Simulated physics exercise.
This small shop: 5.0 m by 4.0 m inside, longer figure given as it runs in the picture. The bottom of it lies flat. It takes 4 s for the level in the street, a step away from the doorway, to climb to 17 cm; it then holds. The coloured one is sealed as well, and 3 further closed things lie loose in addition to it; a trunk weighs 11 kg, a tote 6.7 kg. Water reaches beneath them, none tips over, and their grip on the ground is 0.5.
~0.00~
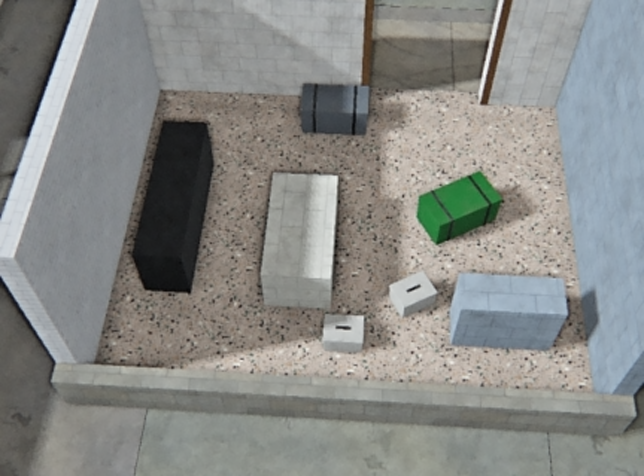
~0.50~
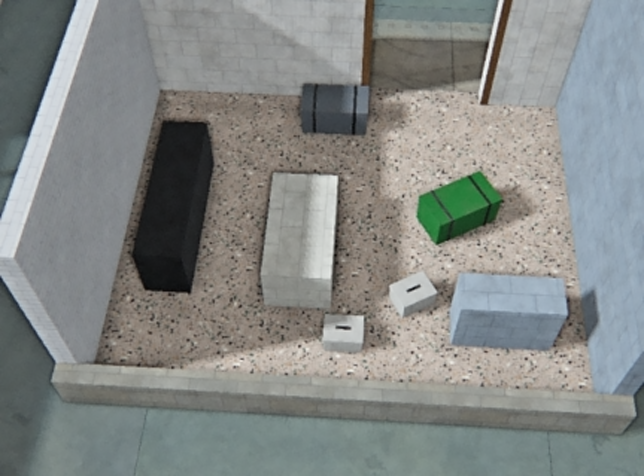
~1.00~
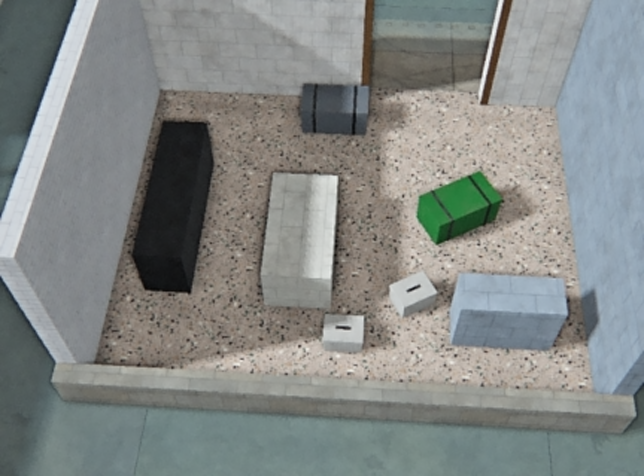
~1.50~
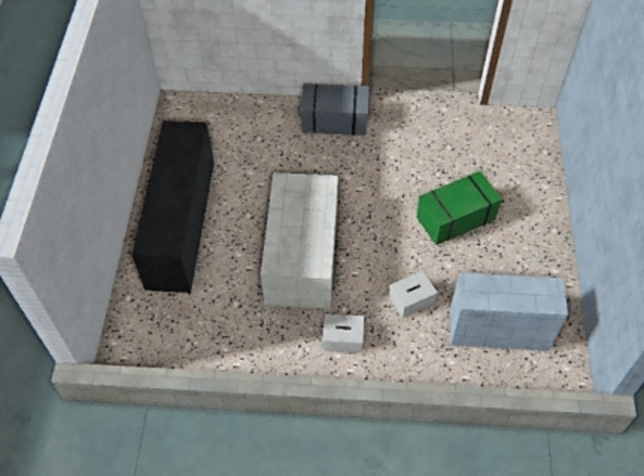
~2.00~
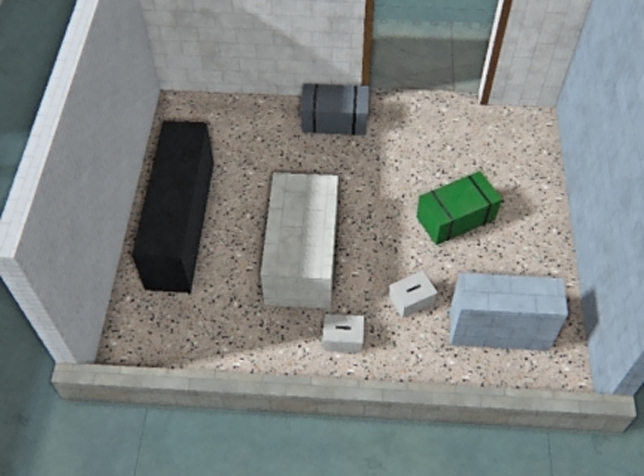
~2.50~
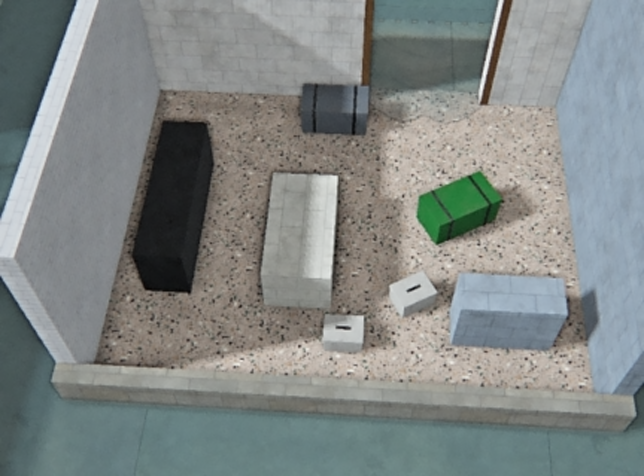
A small walled room with a speckled floor held a green trunk, a dark grey one, two little white boxes and some large blocks, all staying still while bluish water spread over the ground outside.
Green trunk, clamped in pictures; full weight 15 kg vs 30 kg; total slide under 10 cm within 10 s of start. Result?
No choice passes.
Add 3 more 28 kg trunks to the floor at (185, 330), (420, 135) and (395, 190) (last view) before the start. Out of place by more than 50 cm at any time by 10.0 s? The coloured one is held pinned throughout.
In turn: Within it, beyond it, beyond it.
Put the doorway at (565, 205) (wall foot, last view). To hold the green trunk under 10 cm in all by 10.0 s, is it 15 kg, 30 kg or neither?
Moved there, neither choice works.
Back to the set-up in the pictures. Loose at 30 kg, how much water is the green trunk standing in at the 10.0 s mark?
Something like 7 centimetres.
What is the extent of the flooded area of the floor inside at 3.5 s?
Around 2.0 m2 of it.
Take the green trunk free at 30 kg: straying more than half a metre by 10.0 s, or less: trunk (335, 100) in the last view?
Verdict for this one: Under half a metre.
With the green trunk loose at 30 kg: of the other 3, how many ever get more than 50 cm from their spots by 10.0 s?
That comes to 2.
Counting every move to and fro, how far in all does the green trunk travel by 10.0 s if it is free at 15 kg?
It covers about 120 cm altogether.
After 3.5 s the green trunk would be 0 cm from its start with 15 kg and 0 cm from its start with 30 kg; 0 cm of water round it then.
After 4.5 s the green trunk would be 12 cm from its start with 15 kg and 0 cm from its start with 30 kg; 4 cm of water round it then.
After 7.0 s the green trunk would be 106 cm from its start with 15 kg and 23 cm from its start with 30 kg; 5 cm of water round it then.
After 10.0 s the green trunk would be 101 cm from its start with 15 kg and 49 cm from its start with 30 kg; 7 cm of water round it then.
